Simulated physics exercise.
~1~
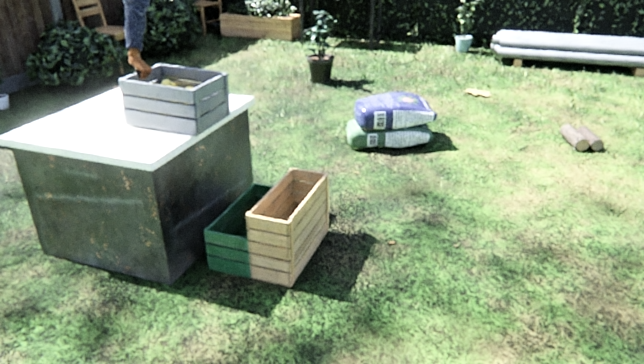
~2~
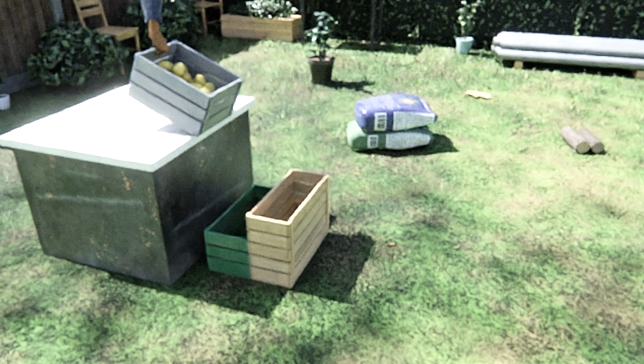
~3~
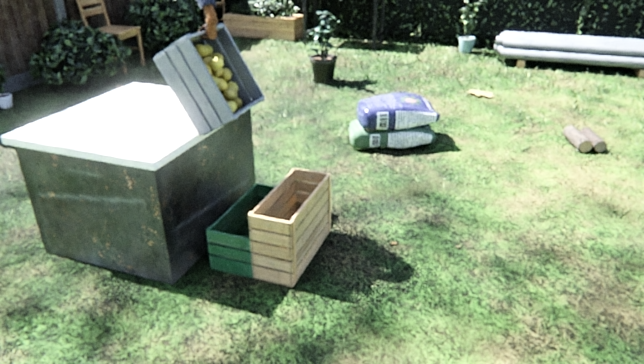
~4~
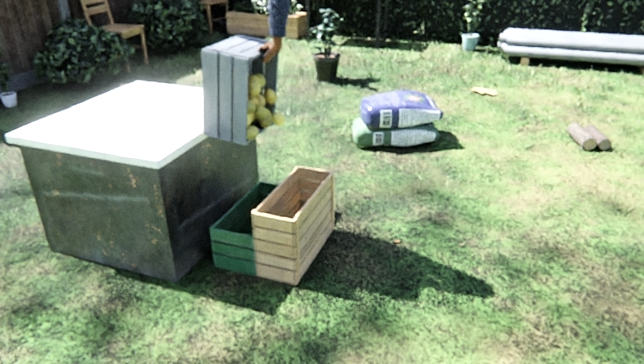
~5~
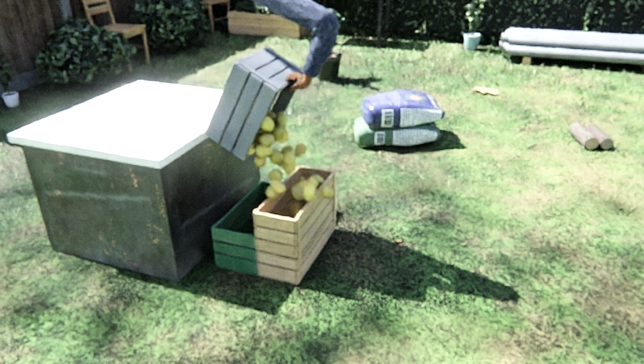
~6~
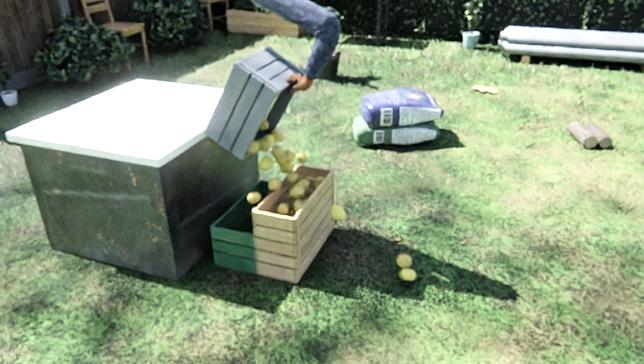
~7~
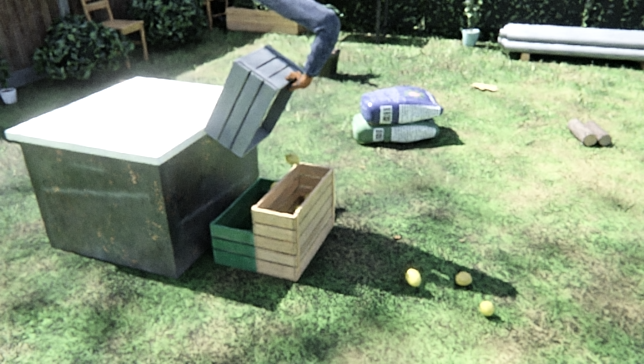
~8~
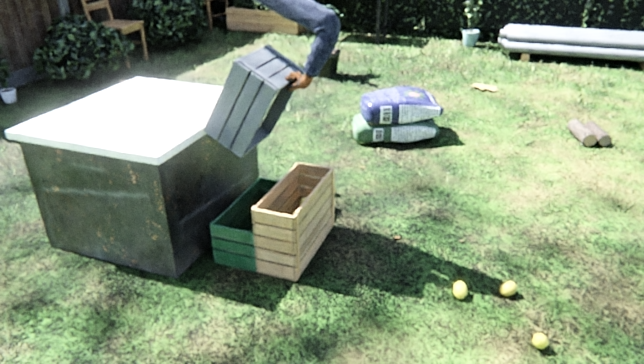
In a sunny fenced backyard, seen from slightly above through a gently swaying view, a dark metal bench with a white top stands at left. A green tote and a pale wooden bin sit on the grass to its right, with stacked sacks, logs and potted plants farther back. A hand lifts a grey crate of round yellow fruit from the bench, carries it right and tips it steadily past its side. The fruit tumbles out, mostly into the wooden bin, while a few pieces bounce away. The crate stays tilted, empty, as three yellow fruits roll across the grass at right.
